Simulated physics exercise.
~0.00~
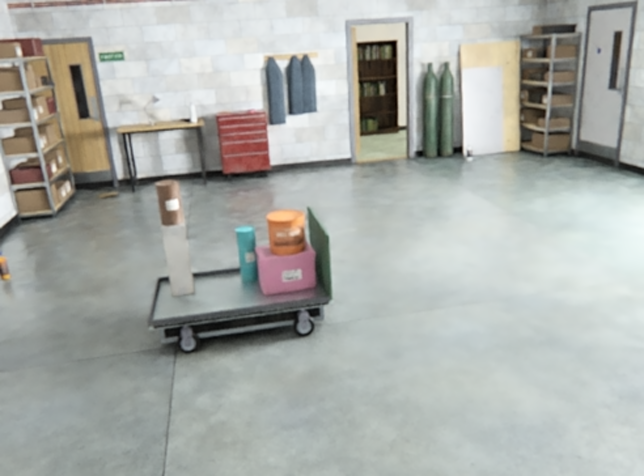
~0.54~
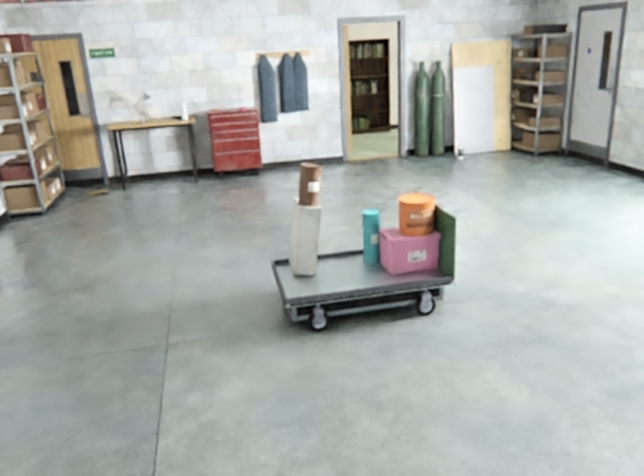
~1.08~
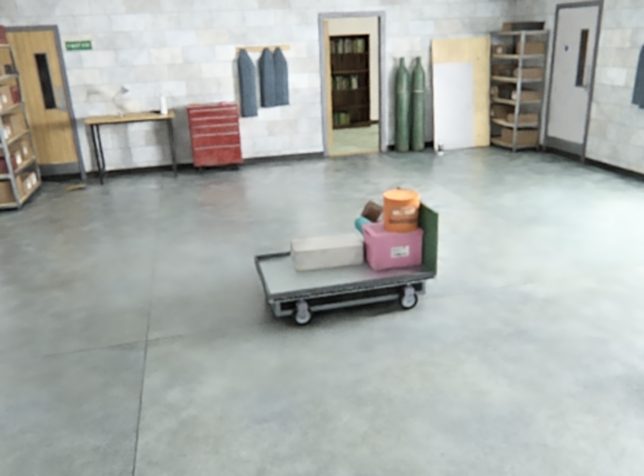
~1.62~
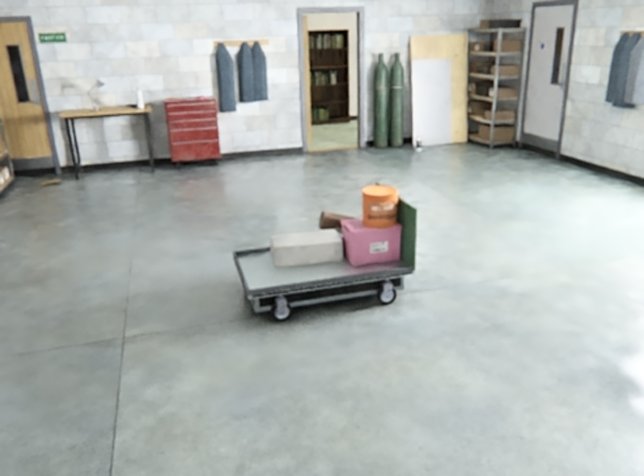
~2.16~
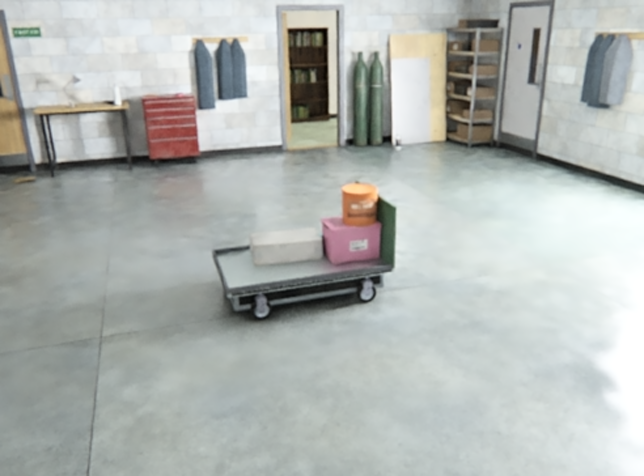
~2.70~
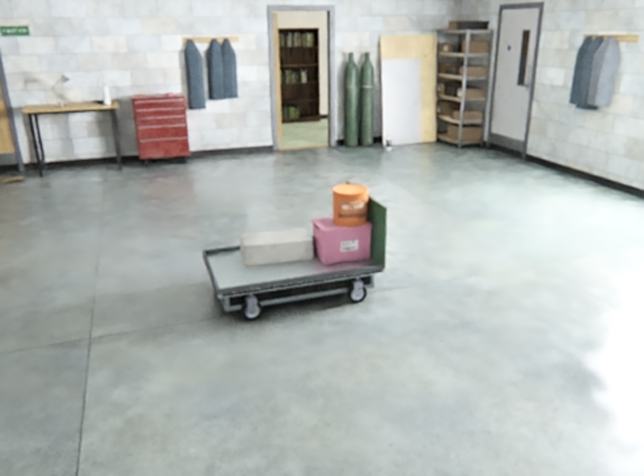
At first, a flat cart stands in a workshop, carrying an upright white box with a brown canister on top, a turquoise canister, and a pink tote topped by an orange pail. The cart rolls to the right, and the white box and brown canister begin to lean. As it stops, the box falls onto its side, while both canisters topple toward the pink tote. The turquoise canister drops out of view, followed by the brown one, as the view pans slightly right. Finally, the cart sits still with the white box lying flat and the orange pail still upright on the tote.
